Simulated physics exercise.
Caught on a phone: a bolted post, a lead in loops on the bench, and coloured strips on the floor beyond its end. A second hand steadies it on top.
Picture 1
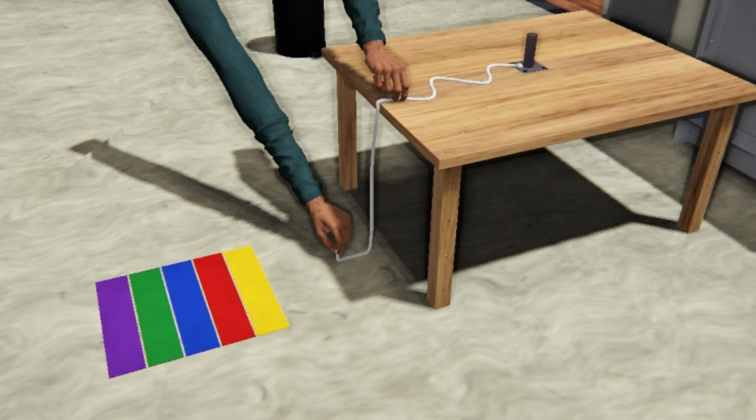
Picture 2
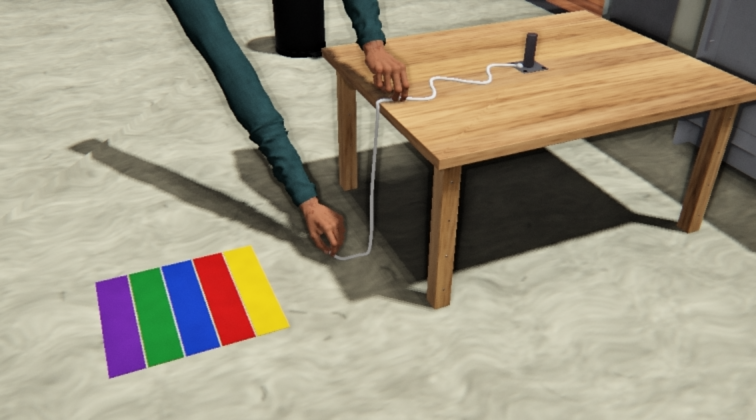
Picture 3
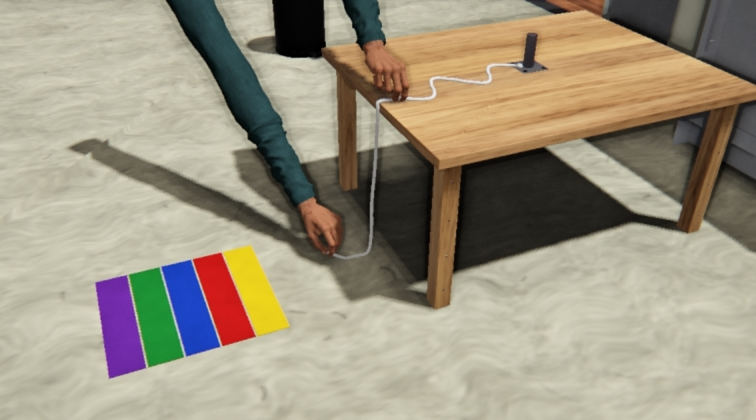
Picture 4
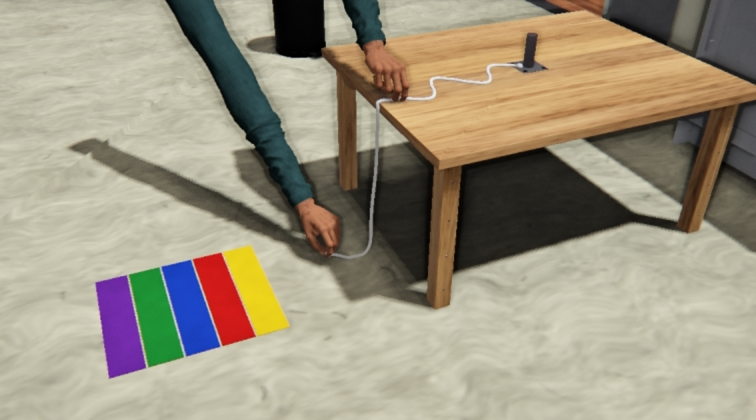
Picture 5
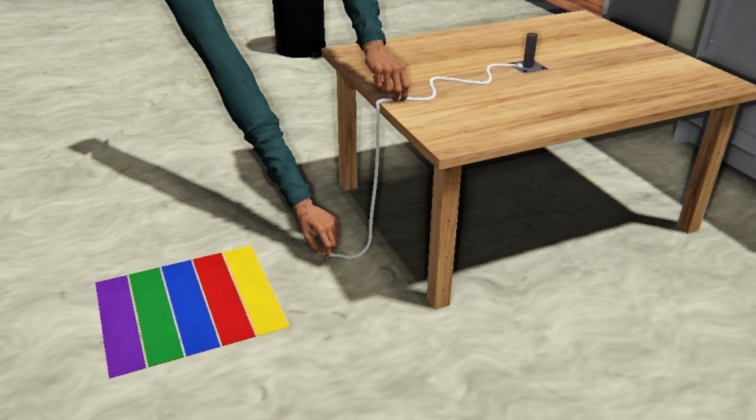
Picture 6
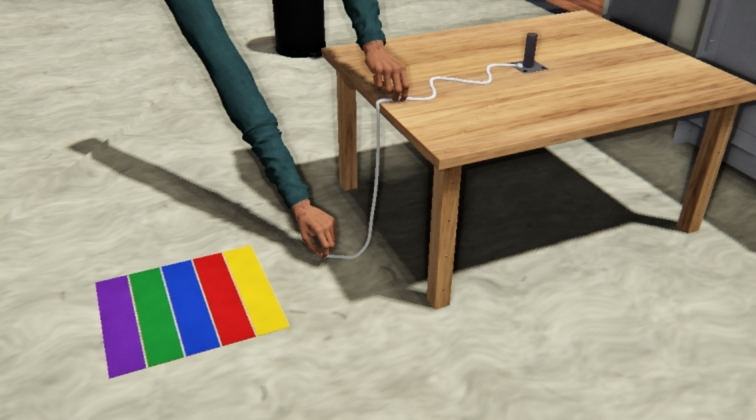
The video shows a white cord running in loops across a wooden table and down to the floor, where one hand draws its end slightly left near five coloured strips while another hand rests at the table edge.
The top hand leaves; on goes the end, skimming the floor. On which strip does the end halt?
It gets as far as the green strip.
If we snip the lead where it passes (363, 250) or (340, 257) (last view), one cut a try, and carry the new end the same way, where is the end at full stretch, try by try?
In that order: (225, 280) and (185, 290).
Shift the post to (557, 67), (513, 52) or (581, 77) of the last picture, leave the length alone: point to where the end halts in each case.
Try by try, around (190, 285), (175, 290) and (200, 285).
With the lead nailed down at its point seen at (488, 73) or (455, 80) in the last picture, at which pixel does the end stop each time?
In that order: (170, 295) and (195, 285).
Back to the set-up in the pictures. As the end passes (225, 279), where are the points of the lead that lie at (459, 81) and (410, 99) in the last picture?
The first at (435, 86), the second at (371, 131).
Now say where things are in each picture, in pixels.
End (337, 251); yellow (266, 315); red (233, 324); blue (198, 334); green (162, 344); purple (124, 354), in the first picture.
End (330, 252); lead through (490, 66) (463, 82) (434, 94) (378, 112) (373, 181) (371, 239), in the second picture.
End (328, 253), in the third picture.
End (326, 253); lead through (490, 66) (463, 82) (434, 94) (378, 112) (375, 181) (371, 239), in the fourth picture.
End (324, 254), in the fifth picture.
End (322, 254); lead through (490, 66) (463, 82) (434, 94) (378, 112) (377, 181) (369, 239), in the sixth picture.
Soon after, end near (225, 279); over red.
Then, end near (183, 290); over blue.
At full stretch, end near (156, 296); over green. The green one.
